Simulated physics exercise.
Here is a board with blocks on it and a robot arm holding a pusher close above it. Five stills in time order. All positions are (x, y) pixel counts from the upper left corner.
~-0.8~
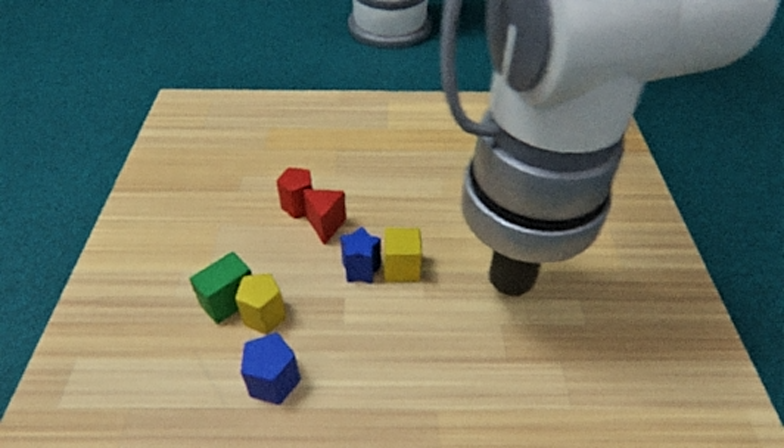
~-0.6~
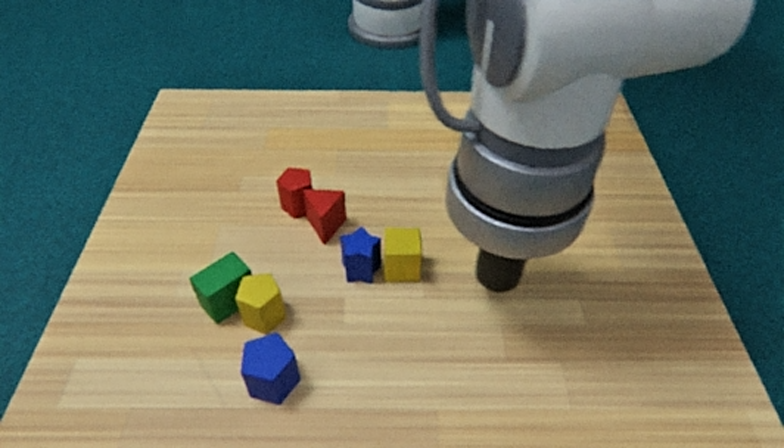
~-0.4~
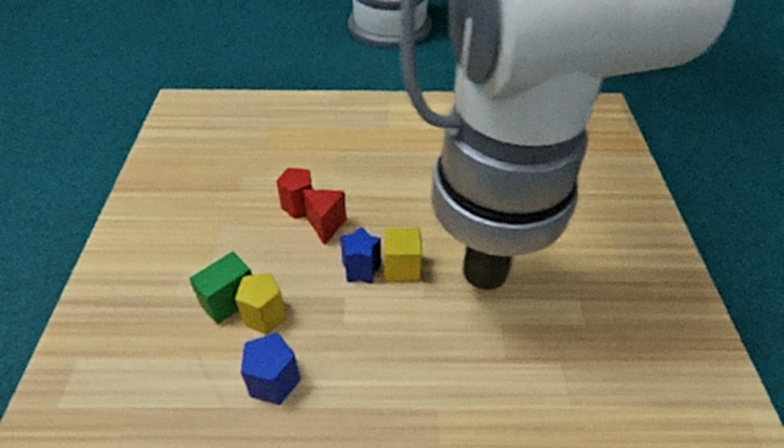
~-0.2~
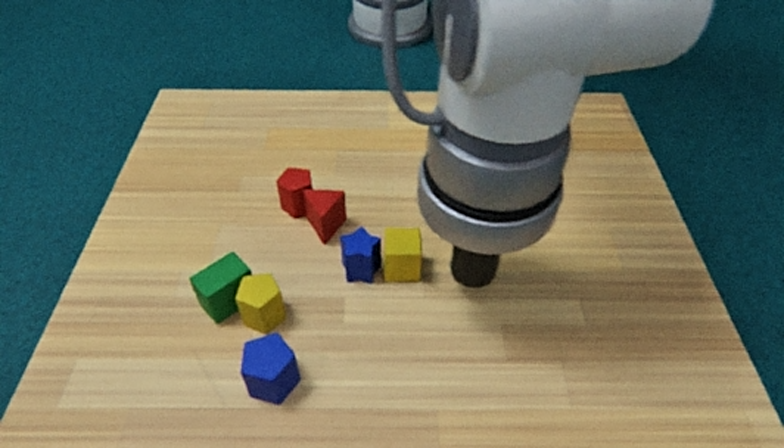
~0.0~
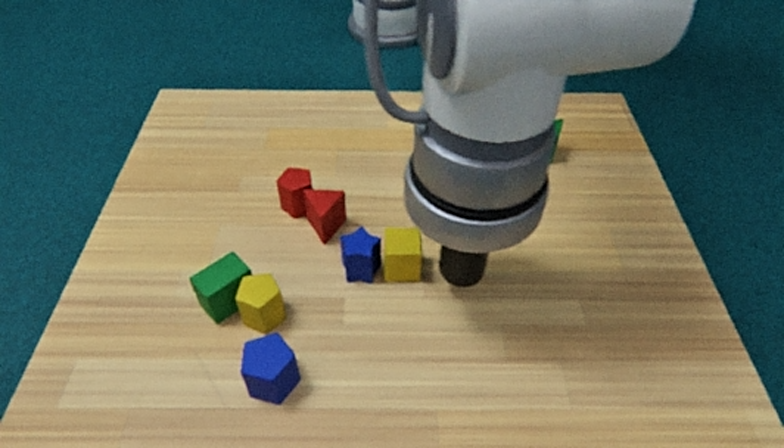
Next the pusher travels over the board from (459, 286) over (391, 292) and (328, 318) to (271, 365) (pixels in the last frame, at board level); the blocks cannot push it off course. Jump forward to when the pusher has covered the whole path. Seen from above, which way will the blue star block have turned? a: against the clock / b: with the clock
a
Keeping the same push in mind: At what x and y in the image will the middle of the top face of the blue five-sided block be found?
At (247, 385).
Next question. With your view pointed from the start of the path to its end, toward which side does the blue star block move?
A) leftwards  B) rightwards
B.
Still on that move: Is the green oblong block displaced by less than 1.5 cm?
The answer is yes.
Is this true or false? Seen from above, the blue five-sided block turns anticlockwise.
The statement is correct.
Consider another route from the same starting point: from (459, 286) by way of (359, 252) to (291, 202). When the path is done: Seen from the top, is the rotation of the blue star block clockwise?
Short answer: No.
On the path given first. One third of the way, pusher at (390, 277); blue star block at (341, 234), turned 35° anticlockwise; yellow square block at (377, 234), turned 75° clockwise.
Two thirds of the way, pusher at (325, 304); blue star block at (340, 234), turned 30° anticlockwise; yellow square block at (377, 234), turned 80° clockwise.
At the end, pusher at (267, 350); green oblong block unmoved; yellow five-sided block unmoved; blue five-sided block at (247, 385), turned 35° anticlockwise; blue star block at (340, 234), turned 30° anticlockwise; yellow square block at (377, 234), turned 80° clockwise.
